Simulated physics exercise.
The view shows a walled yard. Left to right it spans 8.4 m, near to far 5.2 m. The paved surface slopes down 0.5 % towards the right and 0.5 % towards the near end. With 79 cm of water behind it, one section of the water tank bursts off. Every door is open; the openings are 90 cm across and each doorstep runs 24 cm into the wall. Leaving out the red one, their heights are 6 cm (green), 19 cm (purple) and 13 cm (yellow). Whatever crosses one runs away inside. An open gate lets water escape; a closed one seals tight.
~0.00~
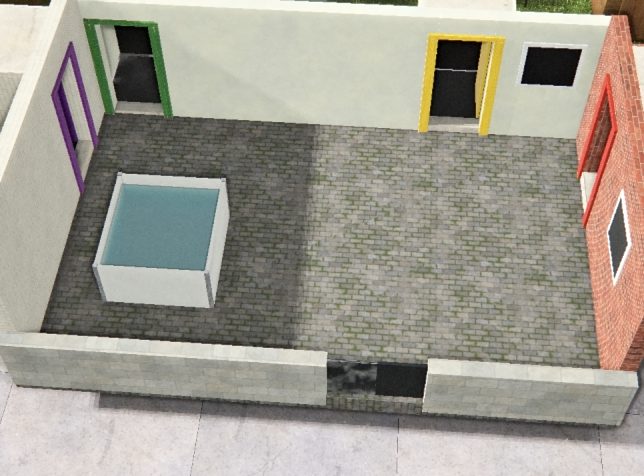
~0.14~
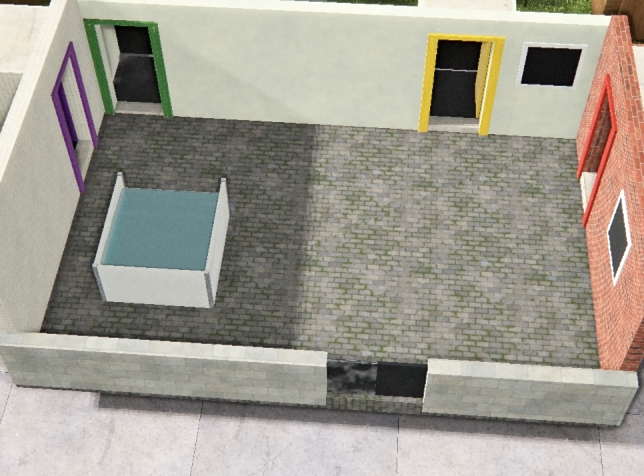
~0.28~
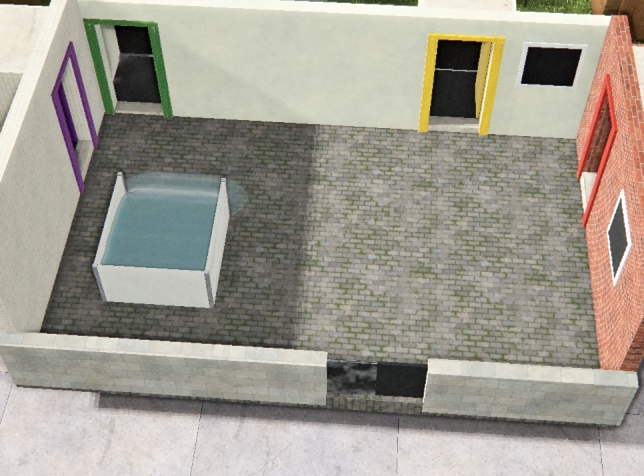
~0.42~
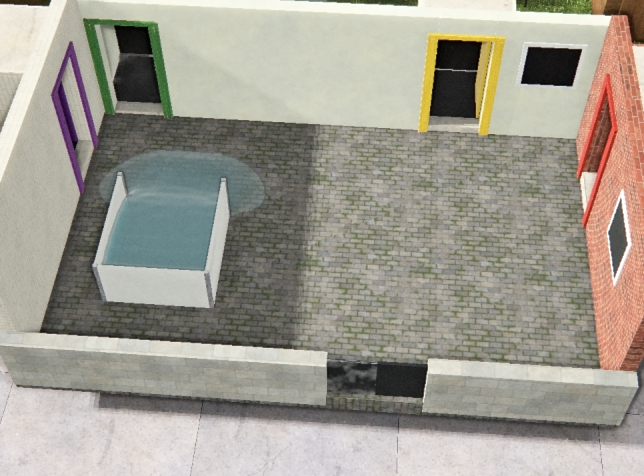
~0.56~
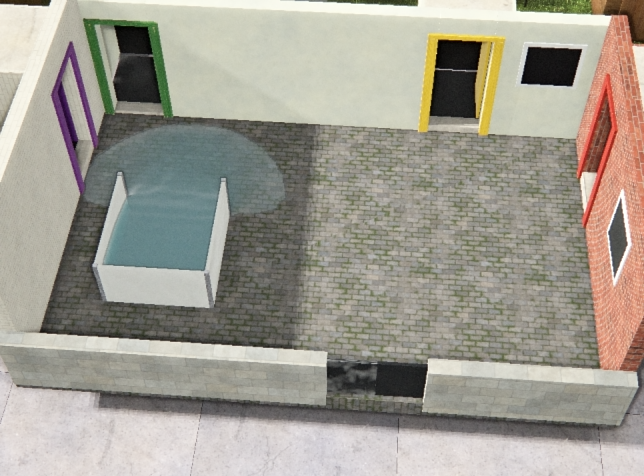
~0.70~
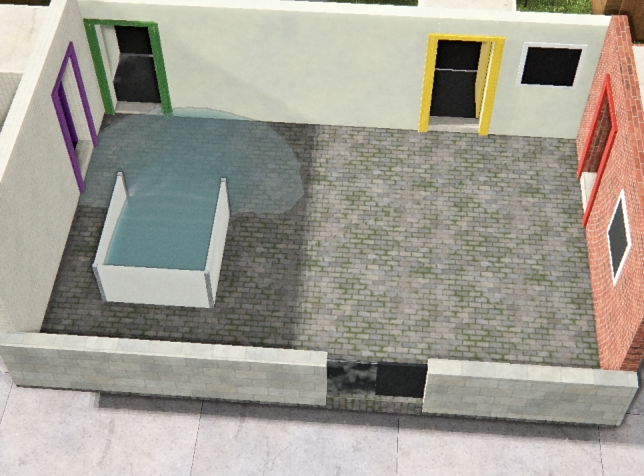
Water pours from the tank's open far side and spreads across the dark paved floor.
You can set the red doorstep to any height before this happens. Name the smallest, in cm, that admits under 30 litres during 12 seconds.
At least 9.5 cm or so.
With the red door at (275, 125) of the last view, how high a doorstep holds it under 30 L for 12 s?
Roughly 21 cm.
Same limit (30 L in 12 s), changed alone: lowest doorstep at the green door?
About 31 cm at green.
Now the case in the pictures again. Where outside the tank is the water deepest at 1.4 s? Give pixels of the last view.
Near (204, 124).
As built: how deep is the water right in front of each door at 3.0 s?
Depths in cm: Red 0, green 22, purple 16, yellow 6.
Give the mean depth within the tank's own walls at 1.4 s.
Roughly 33 cm on average.
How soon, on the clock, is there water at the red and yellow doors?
Red 3.2 s, yellow 2.0 s.
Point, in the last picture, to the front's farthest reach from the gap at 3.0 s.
Near (571, 145).
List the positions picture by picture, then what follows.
In the first picture, the water tank at (162, 225) is whole and still, 79 cm deep; the red door at (595, 159) is dry.
In the second picture, the gap is on the far side, the front 0.3 m out at a hidden place; the back of the water tank holds 79 cm.
In the third picture, the front is at (154, 174), 0.8 m from the gap on the far side; 1.5 m2 of floor is wet, 78 cm left at the back.
In the fourth picture, the front is at (156, 154), 1.3 m from the gap on the far side; 2.9 m2 of floor is wet, 70 cm left at the back.
In the fifth picture, water pours out on the far side and has run 2.0 m, to (179, 127); about 8 cm deep outside, 67 cm at the back.
In the sixth picture, water pours out on the far side and has run 2.3 m, to (159, 109); about 7 cm deep outside, 64 cm at the back; 4.8 m in a straight line remain to the red door at (595, 159).
After 1.4 s water covers 20 % of the floor, deepest (46 cm) near (204, 124); it has not reached the red door.
After 3.0 s water covers 40 % of the floor, deepest (23 cm) near (114, 118); it has not reached the red door.
After 12.0 s water covers 95 % of the floor, deepest (9 cm) near (597, 401); 5 cm at the red door, 0 litres in over its 19 cm doorstep.
At the red door as built, the water arrived by 3.2 s and peaked near 17 cm at 3.6 s.
With a doorstep of 7.5 cm, 56 litres would have come in within the 12 s; with 10.5 cm, 23 litres. So under 30 litres takes about 9.5 cm.
